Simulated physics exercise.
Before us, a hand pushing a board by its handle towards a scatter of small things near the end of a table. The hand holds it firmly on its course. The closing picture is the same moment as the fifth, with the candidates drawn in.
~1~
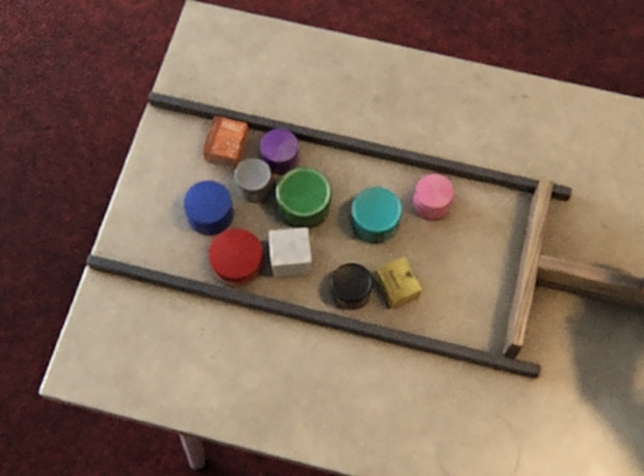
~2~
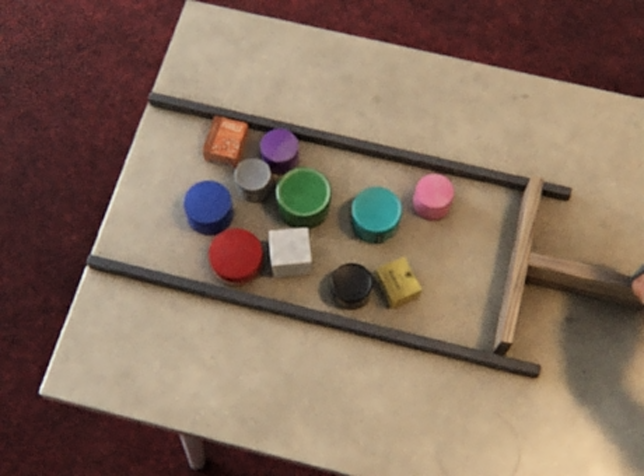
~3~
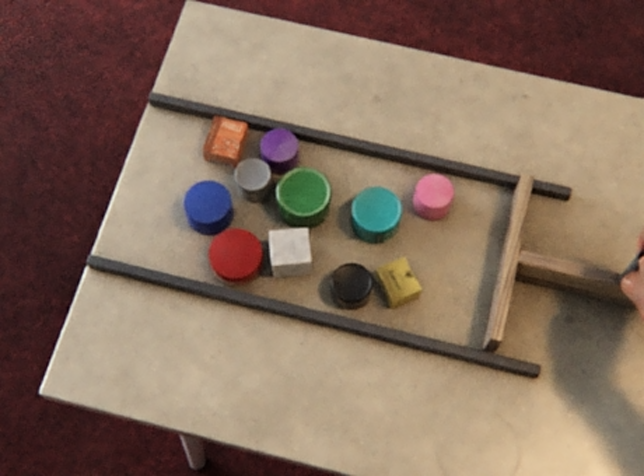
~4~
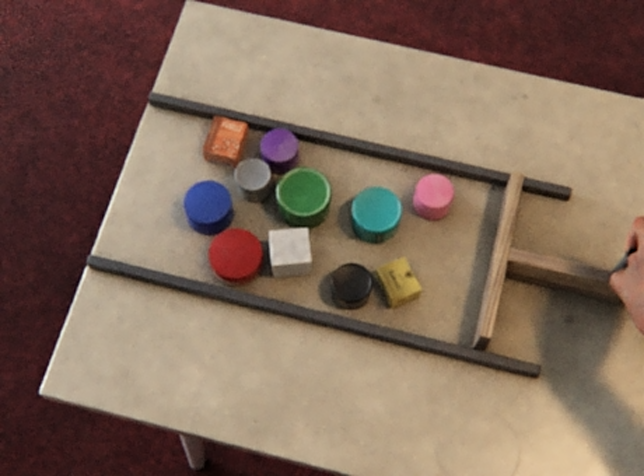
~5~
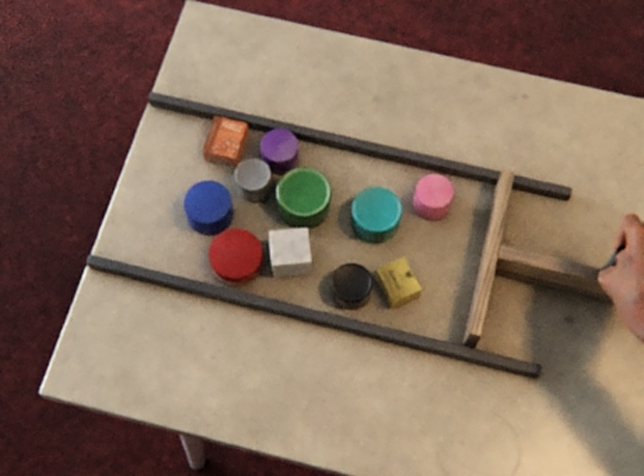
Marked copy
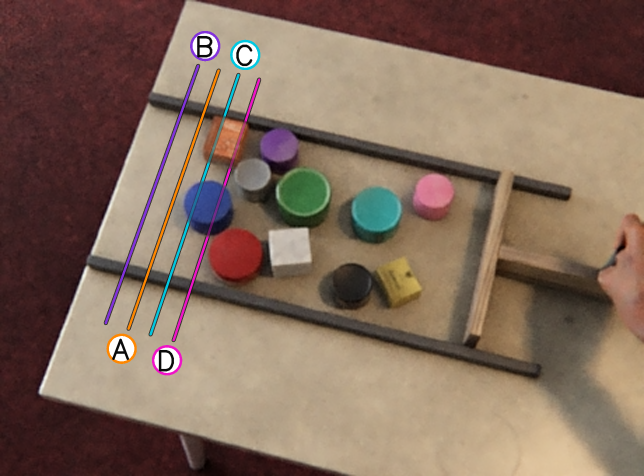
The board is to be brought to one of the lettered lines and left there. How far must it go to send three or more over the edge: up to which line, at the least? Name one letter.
C.
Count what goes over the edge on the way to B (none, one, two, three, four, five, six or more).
By then, six or more.
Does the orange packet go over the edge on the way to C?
By then, yes.
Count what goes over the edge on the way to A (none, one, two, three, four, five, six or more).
By then, five.
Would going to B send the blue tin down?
Yes.
On the marked copy, A at (176, 192); B at (155, 187); C at (197, 197); D at (219, 202).
Taking C. A third of the way, board (384, 224); black tub (323, 286); pink tin (372, 175).
Two thirds of the way, board (278, 199); grey jar (169, 158); blue tin (162, 199).
When it is over, board (198, 180); grey jar over the edge; blue tin over the edge; four fallen.
As for the rest, A drops five, but is farther than needed; B drops seven, but is farther than needed; D drops only two.
